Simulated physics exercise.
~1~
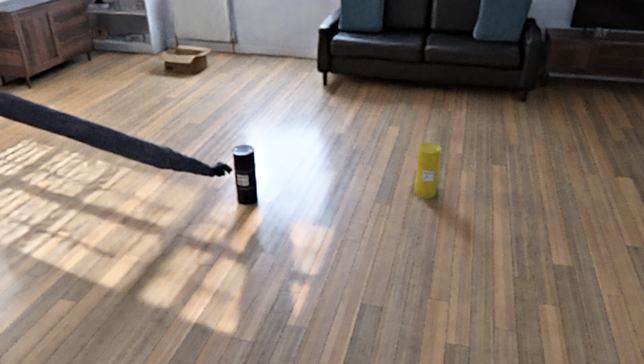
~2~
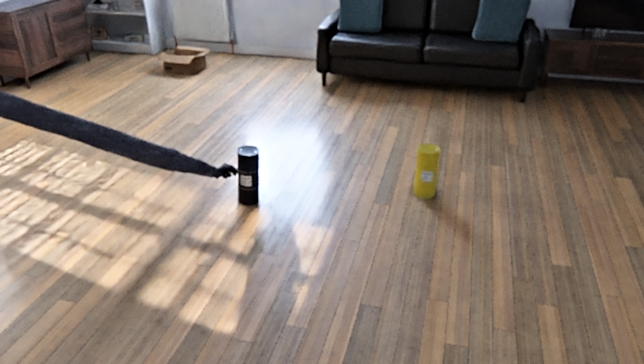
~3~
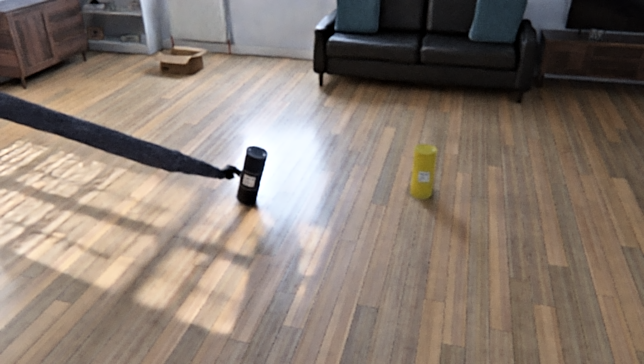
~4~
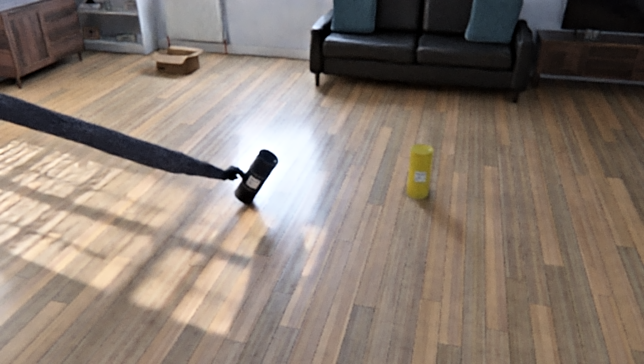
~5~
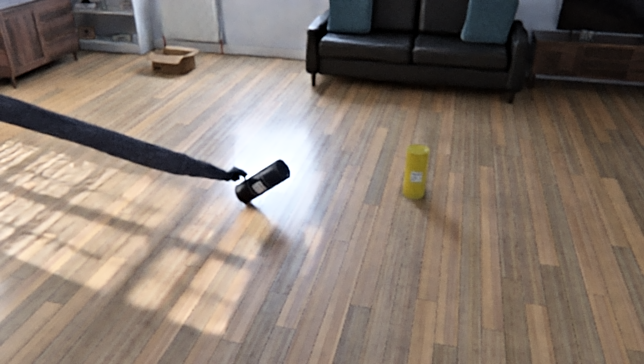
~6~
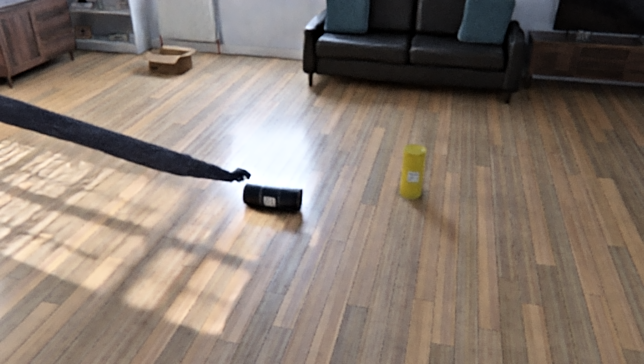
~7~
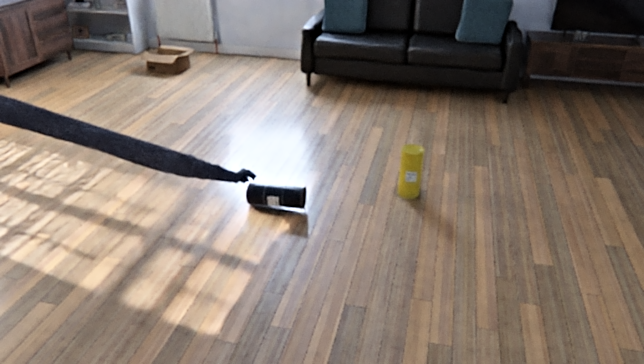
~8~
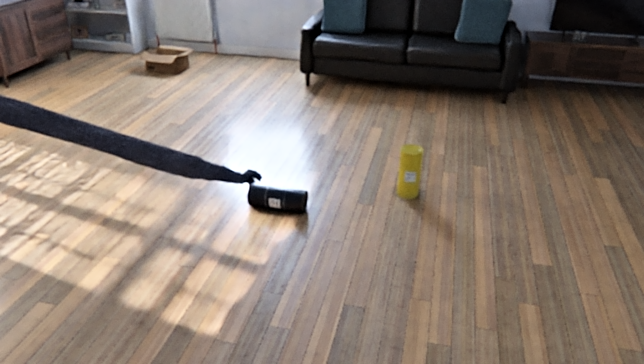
A dark-sleeved arm pushes a black canister over onto its side, leaving the yellow one standing.
